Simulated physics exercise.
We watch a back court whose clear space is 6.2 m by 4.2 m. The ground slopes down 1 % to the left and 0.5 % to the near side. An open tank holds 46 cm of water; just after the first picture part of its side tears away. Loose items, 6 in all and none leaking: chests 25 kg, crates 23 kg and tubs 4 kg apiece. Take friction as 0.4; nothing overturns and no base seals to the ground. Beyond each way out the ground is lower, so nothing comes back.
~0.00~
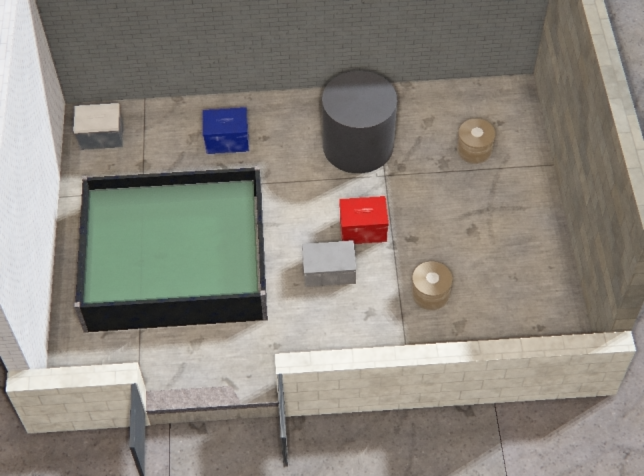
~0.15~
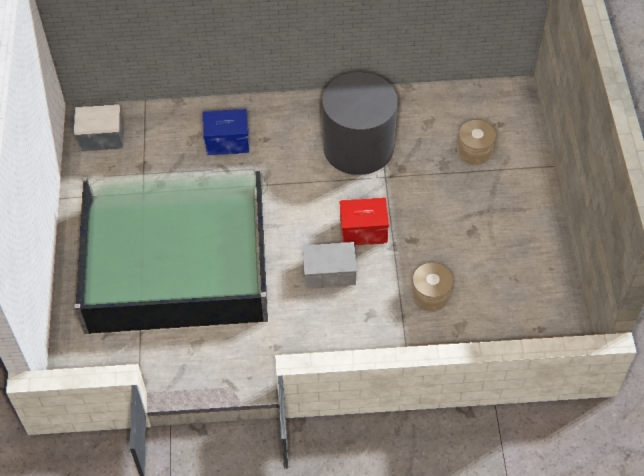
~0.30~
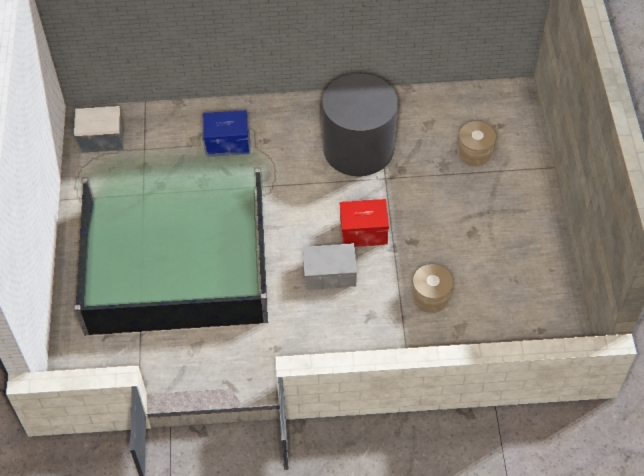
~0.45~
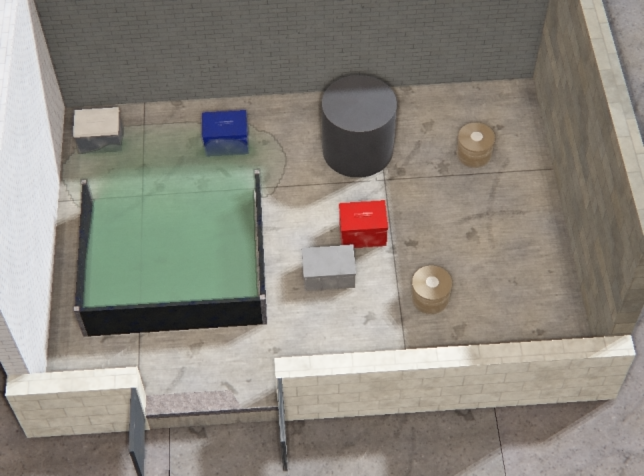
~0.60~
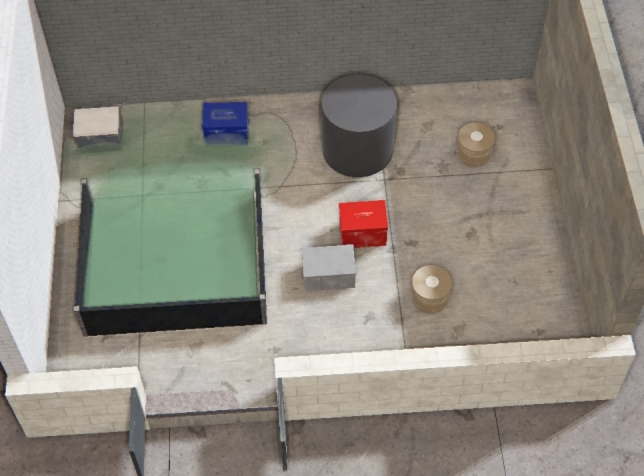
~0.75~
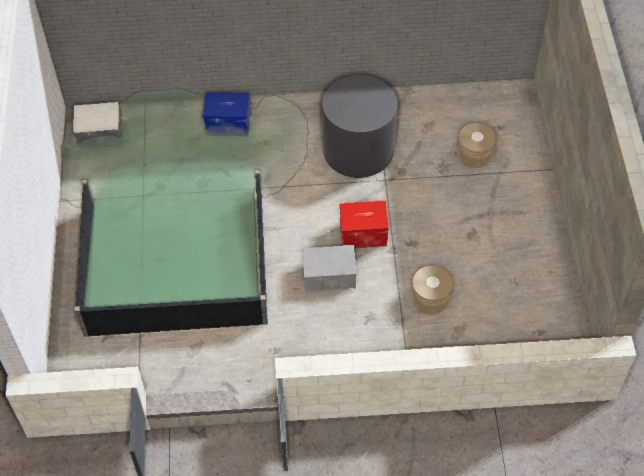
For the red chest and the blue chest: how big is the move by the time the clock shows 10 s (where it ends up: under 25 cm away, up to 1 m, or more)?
Red chest stays put, blue chest travels far.
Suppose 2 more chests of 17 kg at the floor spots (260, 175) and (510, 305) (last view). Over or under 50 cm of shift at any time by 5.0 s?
In turn: Past it, short of it.
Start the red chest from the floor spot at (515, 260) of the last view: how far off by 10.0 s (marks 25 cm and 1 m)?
It barely shifts.
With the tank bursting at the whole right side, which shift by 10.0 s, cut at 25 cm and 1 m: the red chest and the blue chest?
In that case the red chest travels far, the blue chest holds its place.
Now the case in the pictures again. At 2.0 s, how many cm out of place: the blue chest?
Roughly 120 cm by then.
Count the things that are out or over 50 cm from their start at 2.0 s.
1 of them.
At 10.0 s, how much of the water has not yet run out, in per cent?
Some 96 per cent remains.
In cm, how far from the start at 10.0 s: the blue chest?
Roughly 350 cm.
After 2.0 s the red chest is near (364, 215), 0.0 m from its start, aground; the blue chest is near (310, 86), 1.2 m from its start, afloat; 0 of 6 are out; 2 afloat.
After 4.5 s the red chest is near (365, 216), 0.0 m from its start, aground; the blue chest is near (488, 114), 3.3 m from its start, aground; 0 of 6 are out; 1 afloat.
After 7.0 s the red chest is near (365, 216), 0.0 m from its start, aground; the blue chest is near (488, 114), 3.3 m from its start, aground; 0 of 6 are out; 2 afloat.
After 10.0 s the red chest is near (365, 216), 0.0 m from its start, aground; the blue chest is near (488, 114), 3.3 m from its start, aground; 0 of 6 are out; 2 afloat.
